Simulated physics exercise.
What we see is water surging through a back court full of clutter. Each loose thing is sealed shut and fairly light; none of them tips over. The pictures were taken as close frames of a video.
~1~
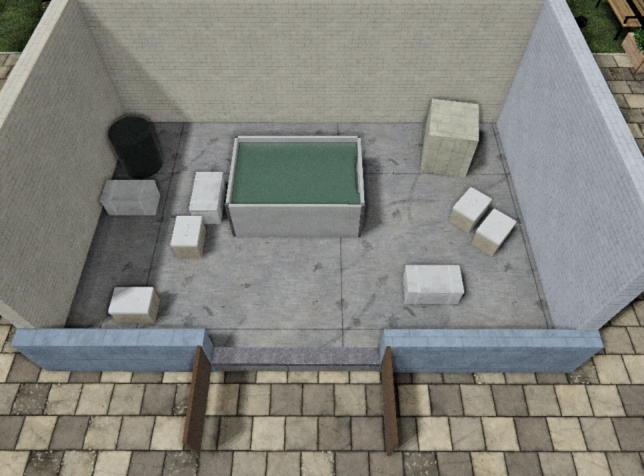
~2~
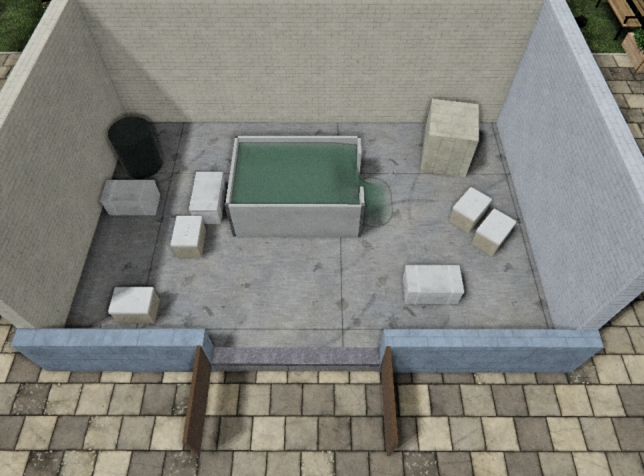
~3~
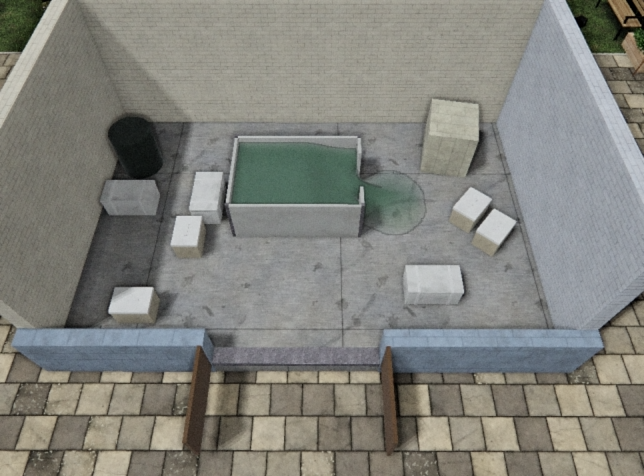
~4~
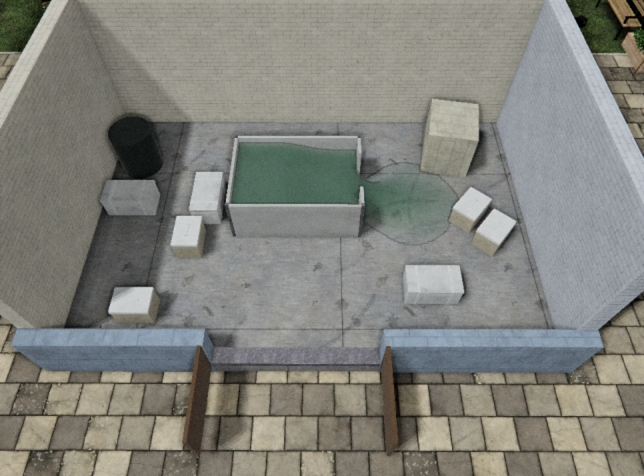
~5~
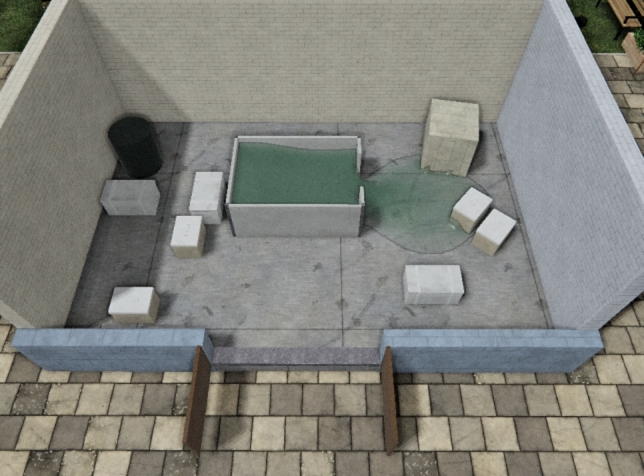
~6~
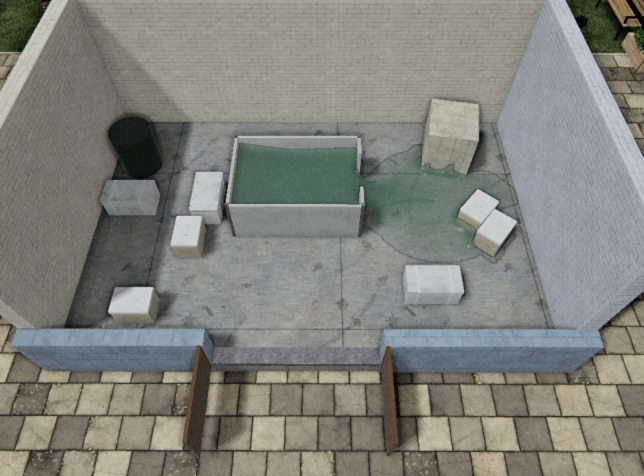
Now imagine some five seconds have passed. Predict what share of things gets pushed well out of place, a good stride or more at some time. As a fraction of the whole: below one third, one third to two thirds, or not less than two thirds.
The fraction is below one third.
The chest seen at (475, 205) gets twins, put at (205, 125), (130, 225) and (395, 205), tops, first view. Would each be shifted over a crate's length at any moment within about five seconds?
Here's how it goes: Never gets far, never gets far, and lastly sent far off.
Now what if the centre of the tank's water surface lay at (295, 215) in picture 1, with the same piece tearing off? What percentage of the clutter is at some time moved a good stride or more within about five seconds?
40 %, roughly.
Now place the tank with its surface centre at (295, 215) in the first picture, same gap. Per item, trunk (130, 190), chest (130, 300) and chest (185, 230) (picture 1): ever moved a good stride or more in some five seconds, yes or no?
Well, the first one didn't get far, the second didn't get far, and the third didn't get far.
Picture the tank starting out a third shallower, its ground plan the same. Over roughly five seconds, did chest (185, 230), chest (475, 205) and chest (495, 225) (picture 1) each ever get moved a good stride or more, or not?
The first came up short, the next did it, and the last did it.
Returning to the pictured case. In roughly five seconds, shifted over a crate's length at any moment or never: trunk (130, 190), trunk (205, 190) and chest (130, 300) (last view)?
In the order given: Fell short, fell short, fell short.
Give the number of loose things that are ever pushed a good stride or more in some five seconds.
My tally gives 2.
A moment on, 1 of 7 are well off their spots; 0 afloat.
Next, 2 of 7 are well off their spots; 1 afloat.
Later, 2 of 7 are well off their spots; 2 afloat.
In the end, 2 of 7 are well off their spots, and 2 have been at some point; 1 afloat.
